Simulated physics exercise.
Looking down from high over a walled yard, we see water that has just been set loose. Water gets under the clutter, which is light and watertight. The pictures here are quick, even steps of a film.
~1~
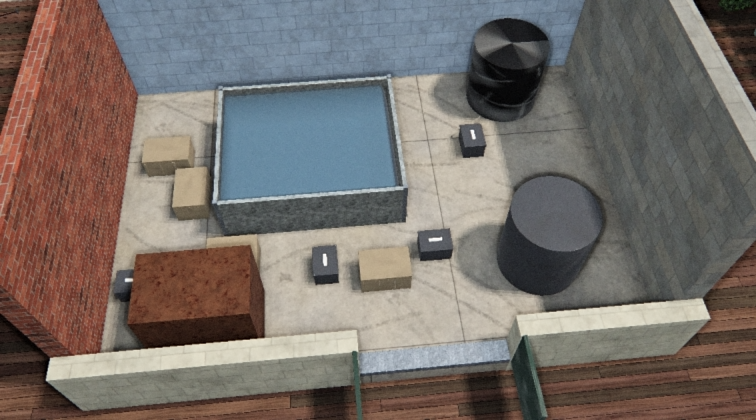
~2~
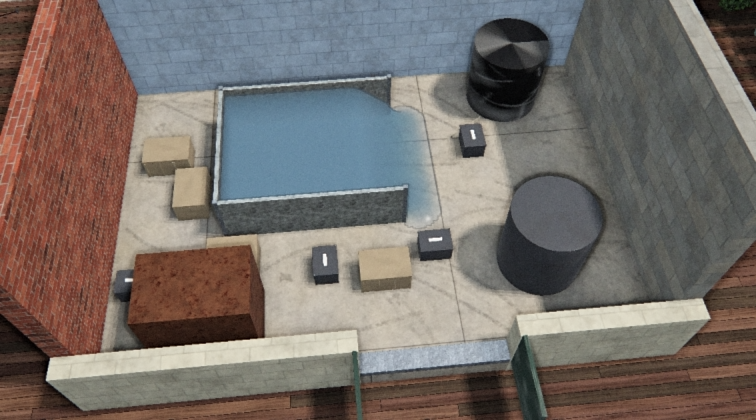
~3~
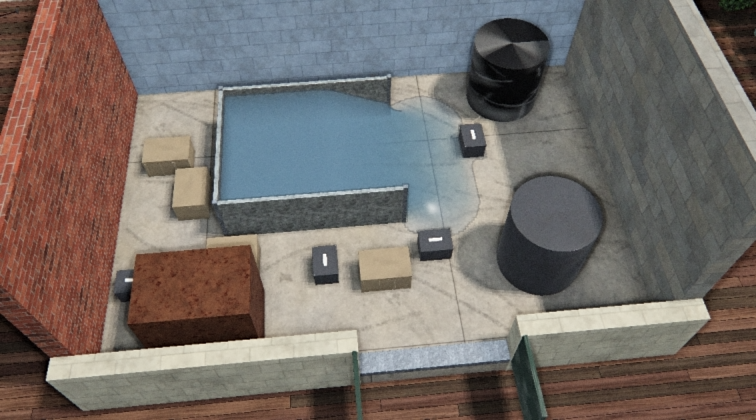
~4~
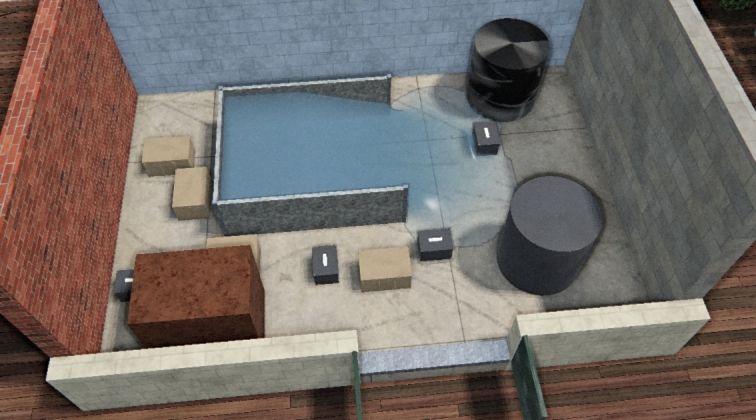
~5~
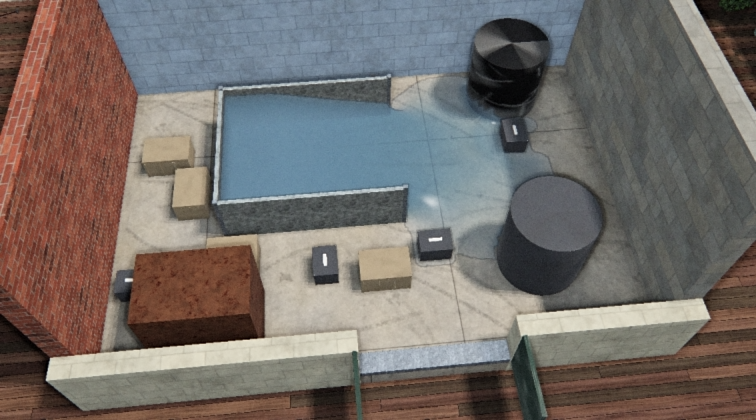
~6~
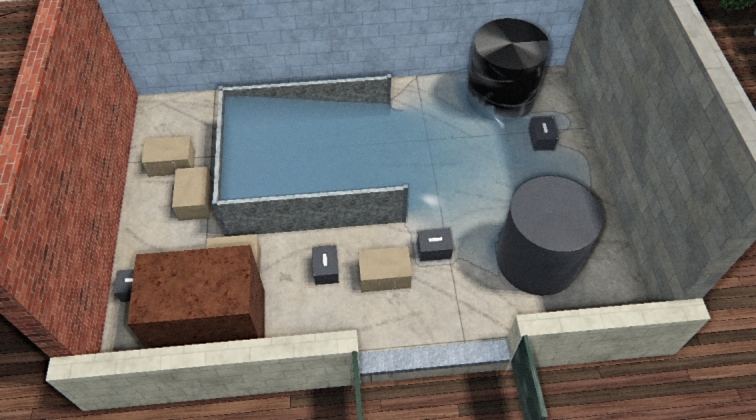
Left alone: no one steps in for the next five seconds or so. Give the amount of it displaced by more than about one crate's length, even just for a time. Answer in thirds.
One to two thirds.
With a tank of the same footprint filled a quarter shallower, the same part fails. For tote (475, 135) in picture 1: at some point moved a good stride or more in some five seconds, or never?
Short version: It got there.
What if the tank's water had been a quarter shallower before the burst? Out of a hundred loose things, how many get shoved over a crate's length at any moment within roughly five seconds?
30 per cent or so.
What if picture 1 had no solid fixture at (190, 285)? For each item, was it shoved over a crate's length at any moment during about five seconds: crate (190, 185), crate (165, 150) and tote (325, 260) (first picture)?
In the order given: Stayed put, stayed put, got displaced.
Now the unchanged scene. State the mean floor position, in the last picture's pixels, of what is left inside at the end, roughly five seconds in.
I'd put it roughly at (257, 200).
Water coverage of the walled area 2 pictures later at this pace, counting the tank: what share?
I'd estimate around 40 percent.
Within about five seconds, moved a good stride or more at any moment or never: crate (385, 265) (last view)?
Over that mark.
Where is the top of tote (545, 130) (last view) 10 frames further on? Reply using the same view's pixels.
I'd put it at about (565, 70).
A moment on, 1 of 10 are well off their spots; 1 afloat.
Next, 1 of 10 are well off their spots; 1 afloat.
Later, 3 of 10 are well off their spots; 3 afloat.
In the end, 5 of 10 are well off their spots, and 5 have been at some point; 6 afloat.
